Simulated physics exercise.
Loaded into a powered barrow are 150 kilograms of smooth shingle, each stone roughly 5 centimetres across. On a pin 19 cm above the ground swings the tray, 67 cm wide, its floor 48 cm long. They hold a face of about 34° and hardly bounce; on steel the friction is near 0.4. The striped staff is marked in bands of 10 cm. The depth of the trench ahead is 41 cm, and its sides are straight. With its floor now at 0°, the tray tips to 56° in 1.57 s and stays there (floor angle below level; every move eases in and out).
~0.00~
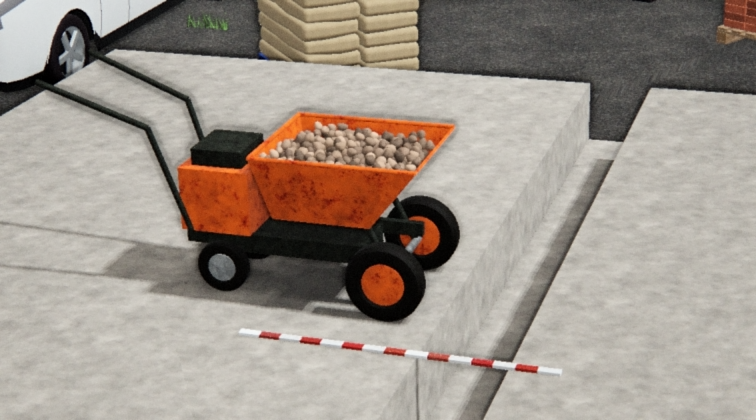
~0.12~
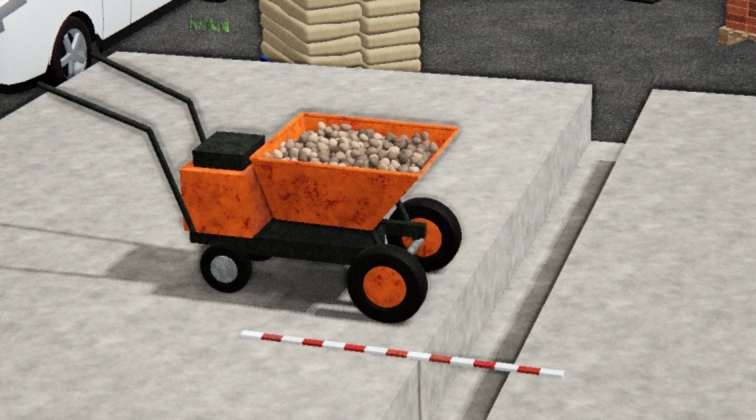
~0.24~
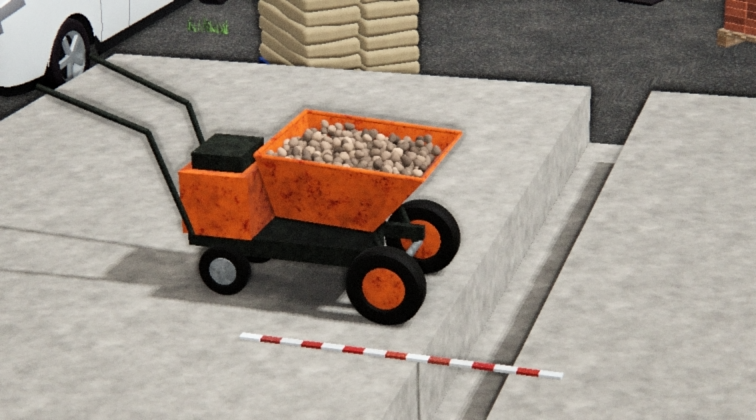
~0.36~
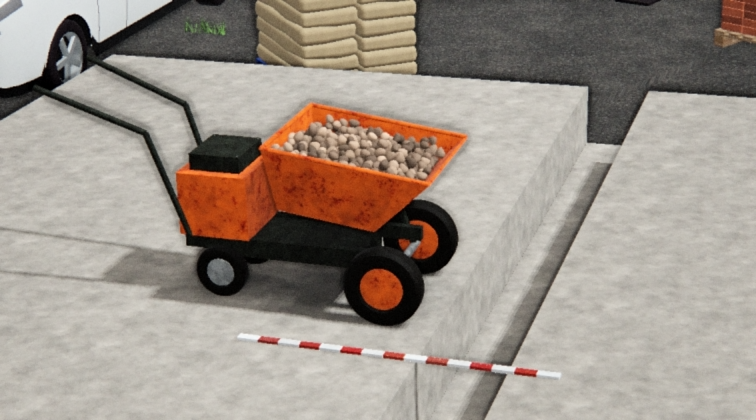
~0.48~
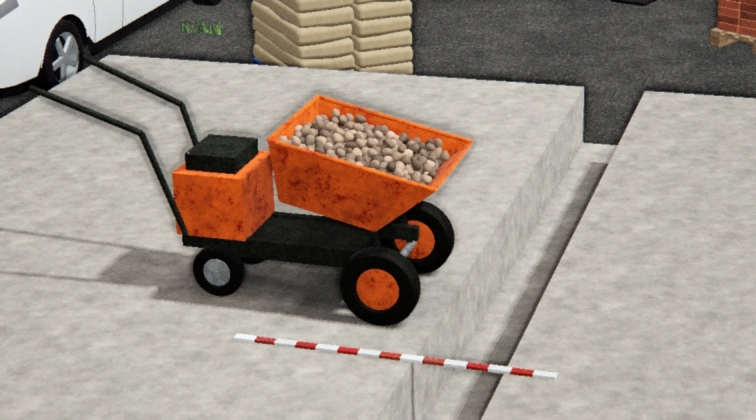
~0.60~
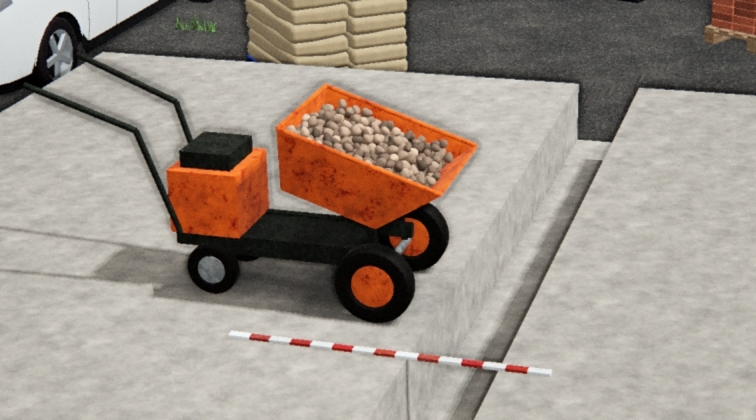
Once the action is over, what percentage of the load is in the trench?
About 30 in every hundred.
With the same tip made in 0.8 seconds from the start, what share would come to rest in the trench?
I'd put it at roughly 25 per cent.
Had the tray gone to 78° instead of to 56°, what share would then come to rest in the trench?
Close to 25 per cent then.
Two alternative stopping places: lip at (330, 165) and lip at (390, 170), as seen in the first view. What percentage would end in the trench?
70 and 50 %.
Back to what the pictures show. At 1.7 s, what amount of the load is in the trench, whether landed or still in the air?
By that moment, roughly 5 per cent of the load.
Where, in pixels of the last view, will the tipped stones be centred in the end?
Around (551, 308).
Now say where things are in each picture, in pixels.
Lip at (415, 174), floor tilted 0°, highest stones at (344, 140), in the first picture.
The tray is at 1°, its lip at (419, 177); the top of the load is at (347, 141); the stones move at 0.1 m/s on average, in the second picture.
Lip at (423, 181), floor tilted 4°, highest stones at (346, 141); the stones move at 0.3 m/s on average, in the third picture.
Lip at (429, 185), floor tilted 7°, highest stones at (329, 133); the stones move at 0.3 m/s on average, in the fourth picture.
The tray is at 13°, its lip at (435, 191); the top of the load is at (334, 125); the stones move at 0.4 m/s on average, in the fifth picture.
Lip at (440, 195), floor tilted 18°, highest stones at (327, 117); the stones move at 0.5 m/s on average, in the sixth picture.
After 1.2 s the floor is at 47°; 100 % in the tray; the foremost stones are at (490, 216).
After 1.7 s the floor is at 56°; 78 % in the tray, 5 % in the trench, 18 % past the trench; the foremost stones are at (593, 326).
After 2.0 s the floor is at 56°; 55 % in the tray, 7 % in the trench, 39 % past the trench; the foremost stones are at (682, 327).
After 4.0 s the floor is at 56°; 26 % in the tray, 30 % in the trench, 44 % past the trench; the foremost stones are at (754, 335).
